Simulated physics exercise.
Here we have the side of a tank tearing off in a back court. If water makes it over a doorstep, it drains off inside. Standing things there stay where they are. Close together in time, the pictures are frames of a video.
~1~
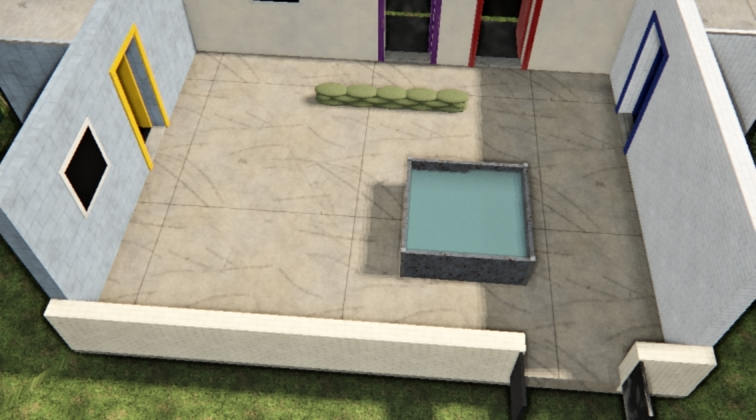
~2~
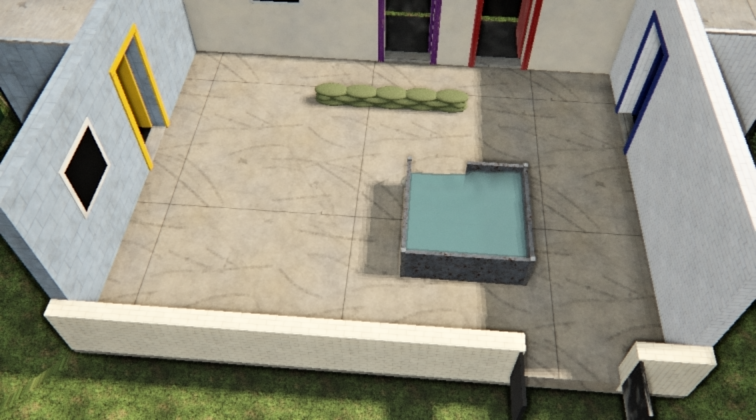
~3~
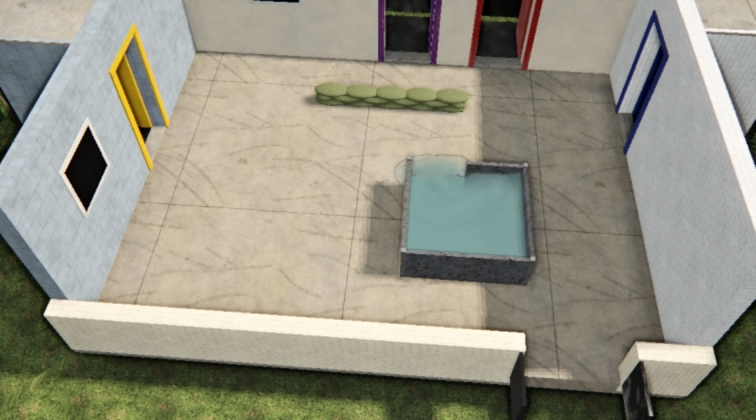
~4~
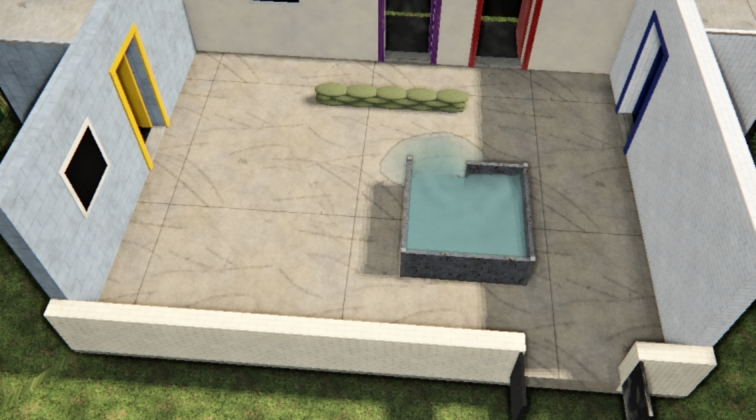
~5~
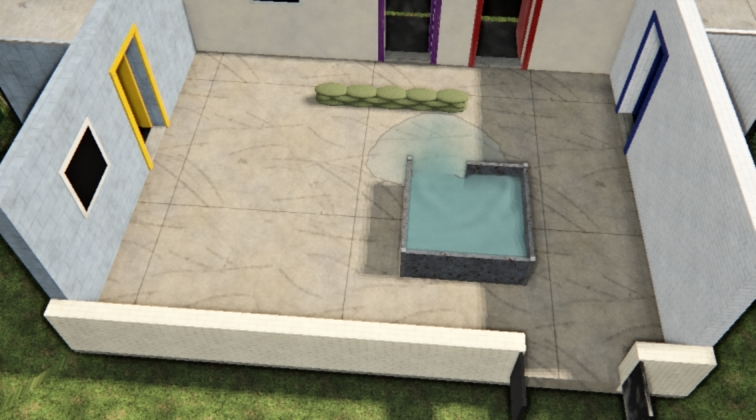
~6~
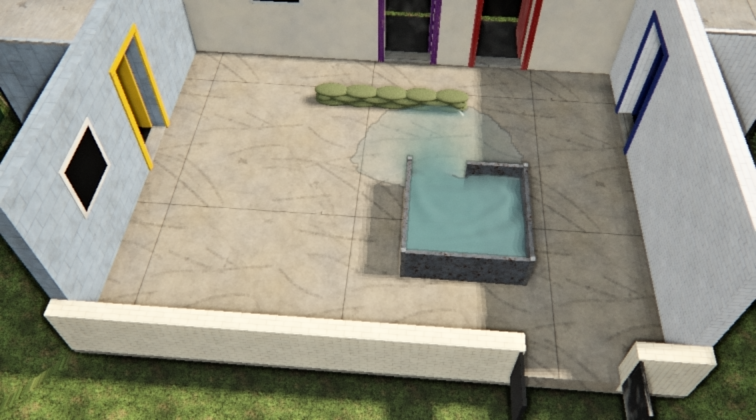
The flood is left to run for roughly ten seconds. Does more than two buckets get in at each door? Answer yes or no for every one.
Purple door: No, red door: No, blue door: Yes, yellow door: Yes.
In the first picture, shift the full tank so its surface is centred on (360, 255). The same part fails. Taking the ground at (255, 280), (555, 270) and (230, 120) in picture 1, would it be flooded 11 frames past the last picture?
Well, in the order you listed them, they'd be unreached, unreached and reached by the flood.
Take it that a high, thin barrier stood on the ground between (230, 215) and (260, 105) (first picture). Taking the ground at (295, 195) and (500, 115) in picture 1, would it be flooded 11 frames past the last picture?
Not wet, soaked.
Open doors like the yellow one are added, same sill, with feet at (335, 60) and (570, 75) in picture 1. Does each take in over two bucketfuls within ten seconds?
Door one misses the threshold, door two beats the threshold.
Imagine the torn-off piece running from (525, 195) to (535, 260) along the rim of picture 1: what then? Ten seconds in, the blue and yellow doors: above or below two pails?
One by one: The blue door holds; the yellow door holds.
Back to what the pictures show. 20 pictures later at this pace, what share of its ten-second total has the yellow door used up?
Some 15 per cent.
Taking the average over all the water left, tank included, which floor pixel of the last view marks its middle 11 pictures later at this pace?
(439, 179).
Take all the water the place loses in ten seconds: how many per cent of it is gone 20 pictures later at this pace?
Approximately 15 in a hundred, I think.
A moment on, water covers 15 % of the floor; the purple door not reached, the red door wet at the sill, nothing in, the blue door not reached, the yellow door not reached.
Next, water covers 20 % of the floor; the purple door not reached, the red door under two buckets in, the blue door not reached, the yellow door not reached.
Then, water covers 40 % of the floor; the purple door not reached, the red door under two buckets in, the blue door under two buckets in, the yellow door under two buckets in.
Later, water covers 55 % of the floor; the purple door wet at the sill, nothing in, the red door under two buckets in, the blue door over two buckets in, the yellow door over two buckets in.
In the end, water covers 80 % of the floor; the purple door wet at the sill, nothing in, the red door under two buckets in, the blue door over two buckets in, the yellow door over two buckets in.
